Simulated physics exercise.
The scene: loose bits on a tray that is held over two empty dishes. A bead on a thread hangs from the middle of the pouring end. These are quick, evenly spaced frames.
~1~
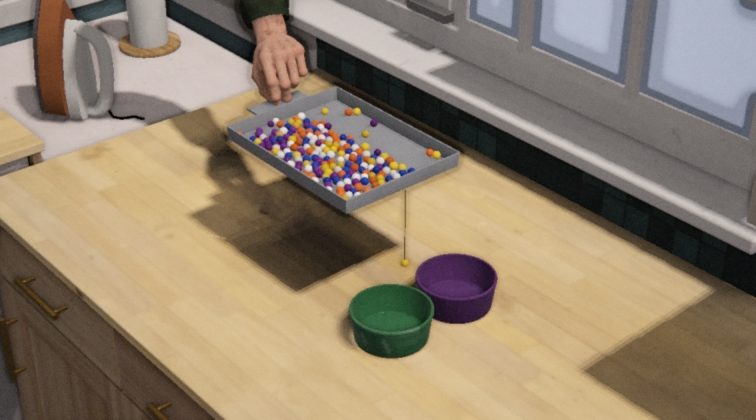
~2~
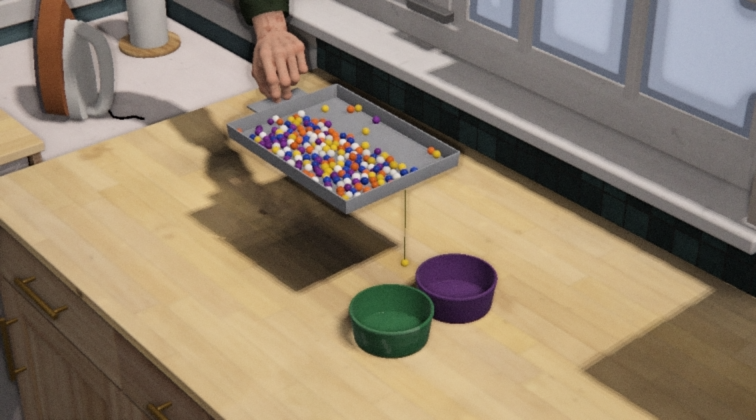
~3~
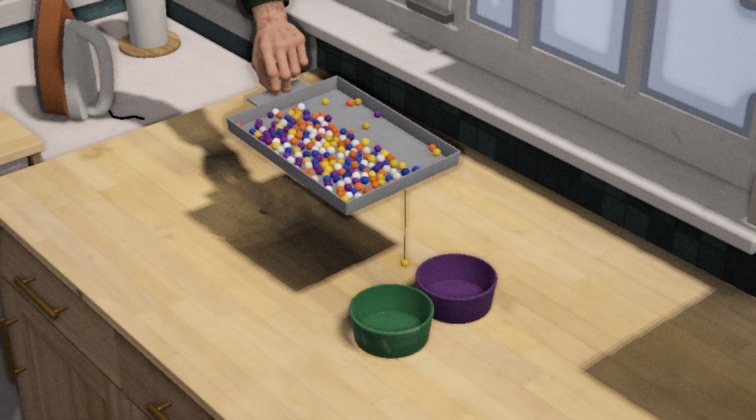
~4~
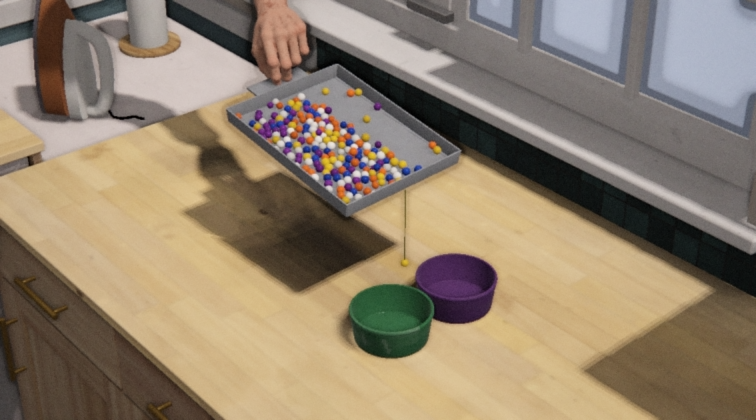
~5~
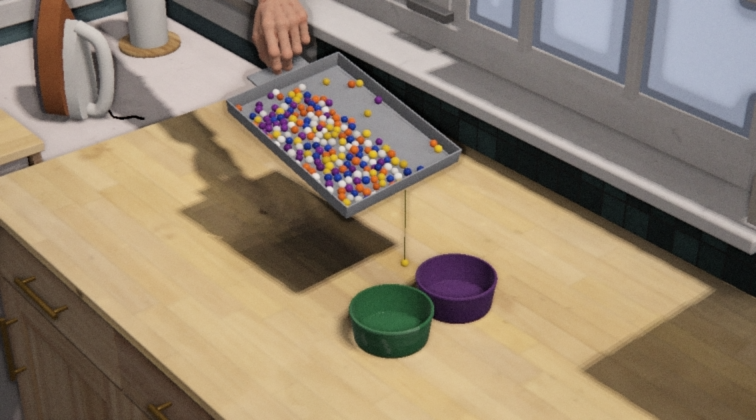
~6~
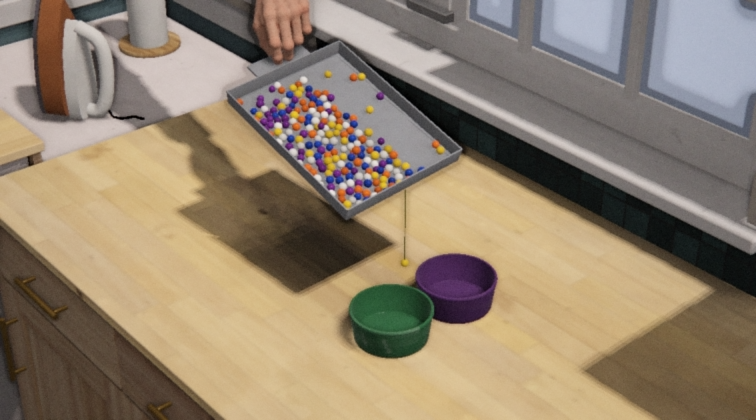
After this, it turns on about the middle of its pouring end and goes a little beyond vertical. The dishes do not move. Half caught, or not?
Together they catch the larger part.
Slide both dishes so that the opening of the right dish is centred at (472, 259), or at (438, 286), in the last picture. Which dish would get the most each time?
In turn: Left; left.
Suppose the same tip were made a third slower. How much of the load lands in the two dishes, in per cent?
Near 70 %.
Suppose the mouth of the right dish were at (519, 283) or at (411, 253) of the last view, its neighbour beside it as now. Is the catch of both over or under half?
In turn: Under half; below a half.
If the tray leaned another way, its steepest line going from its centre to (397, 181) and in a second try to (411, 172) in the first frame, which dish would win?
At the first place the right one, at the second right.
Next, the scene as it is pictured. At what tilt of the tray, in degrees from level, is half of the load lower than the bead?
At some 100 degrees.
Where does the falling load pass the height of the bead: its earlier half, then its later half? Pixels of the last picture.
Early half (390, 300), late half (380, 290).
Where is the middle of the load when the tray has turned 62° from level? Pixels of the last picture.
Near (357, 152).
Just after the last frame, tray tipped steeply; almost all on the tray; just a few in the left dish.
A moment on, tray tipped past a quarter turn; roughly a quarter on the tray; roughly half in the left dish; just a few in the right dish; about a tenth outside both; roughly a quarter in the air.
Further on, tray tipped past a quarter turn; the larger part in the left dish; just a few in the right dish; roughly a quarter outside both.
When it is over, tray tipped past a quarter turn; the larger part in the left dish; just a few in the right dish; roughly a quarter outside both.
